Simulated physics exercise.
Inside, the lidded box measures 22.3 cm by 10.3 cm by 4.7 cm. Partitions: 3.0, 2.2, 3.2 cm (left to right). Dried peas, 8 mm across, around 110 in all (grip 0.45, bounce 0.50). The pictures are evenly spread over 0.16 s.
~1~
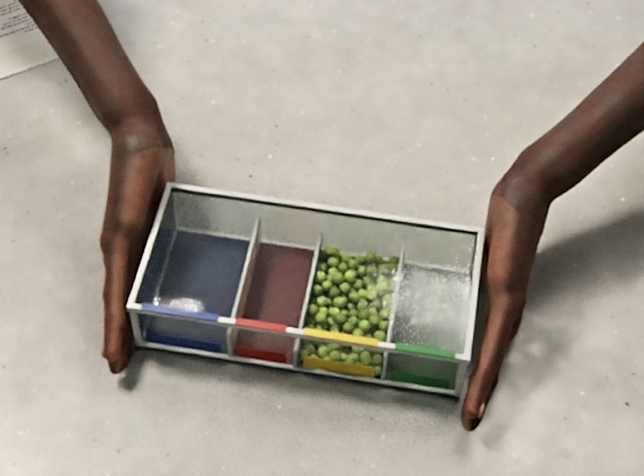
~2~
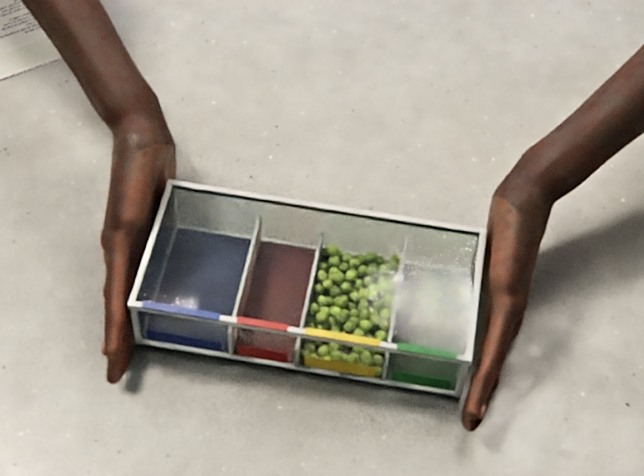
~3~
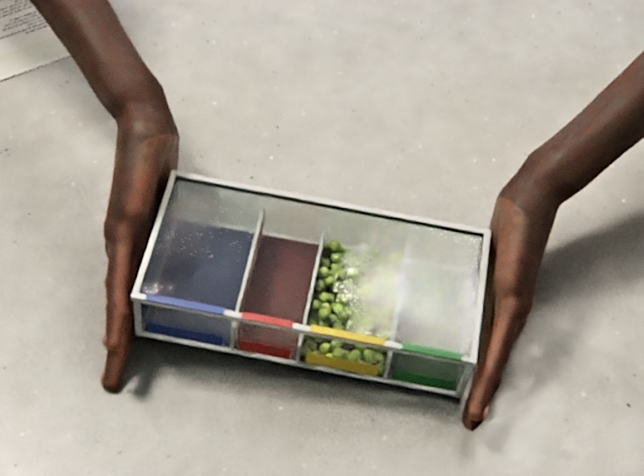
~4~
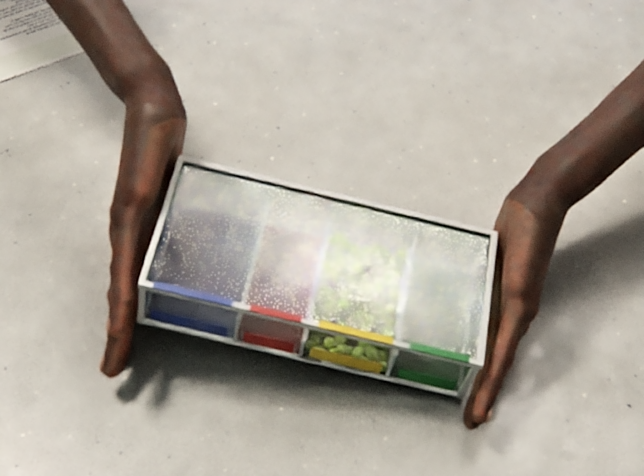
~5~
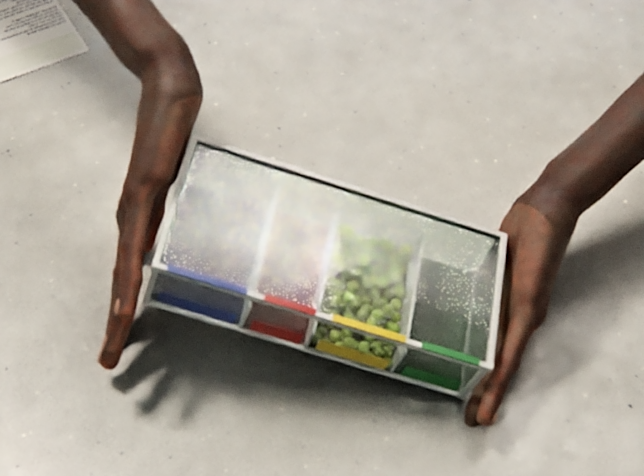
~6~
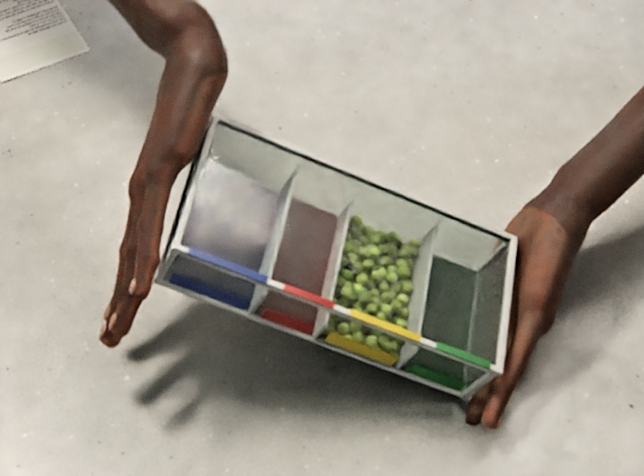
Two hands tilt a clear divided box of green peas, raising its left end.
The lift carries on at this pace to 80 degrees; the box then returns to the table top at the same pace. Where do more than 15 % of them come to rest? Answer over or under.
Red under, blue under, green over, yellow over.
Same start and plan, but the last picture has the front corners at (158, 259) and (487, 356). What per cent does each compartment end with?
Red 0, blue 0, green 10, yellow 90.
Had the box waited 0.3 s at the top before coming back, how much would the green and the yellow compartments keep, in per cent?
In that case green 35, yellow 65.
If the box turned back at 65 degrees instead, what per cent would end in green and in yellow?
Green 5; yellow 95.
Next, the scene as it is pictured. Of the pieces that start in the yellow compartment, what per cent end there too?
Roughly 70 per cent.
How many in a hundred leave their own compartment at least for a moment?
About 35 per cent.
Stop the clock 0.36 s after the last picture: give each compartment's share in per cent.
Red 0; blue 0; green 10; yellow 90.
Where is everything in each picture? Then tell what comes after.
The first picture shows box tilt 0 degrees, front corners at (134, 305) and (464, 356); yellow 100 %.
The second picture shows box tilt 1 degrees, front corners at (135, 303) and (465, 357).
The third picture shows box tilt 4 degrees, front corners at (138, 295) and (470, 359), lowest corner right front.
The fourth picture shows box tilt 8 degrees, front corners at (145, 283) and (477, 361), lowest corner right front.
The fifth picture shows box tilt 15 degrees, front corners at (159, 265) and (486, 364), lowest corner right front.
The sixth picture shows box tilt 22 degrees, front corners at (179, 247) and (496, 368), lowest corner right front; yellow 100 %.
Then, 0.36 s after the last picture, tilt 78 degrees; green 10 %, yellow 90 %.
Then, 0.59 s after the last picture, tilt 32 degrees; green 35 %, yellow 65 %.
Then, 0.94 s after the last picture, tilt 0 degrees; green 35 %, yellow 65 %.
In the end, red 0 %, blue 0 %, green 35 %, yellow 65 %.
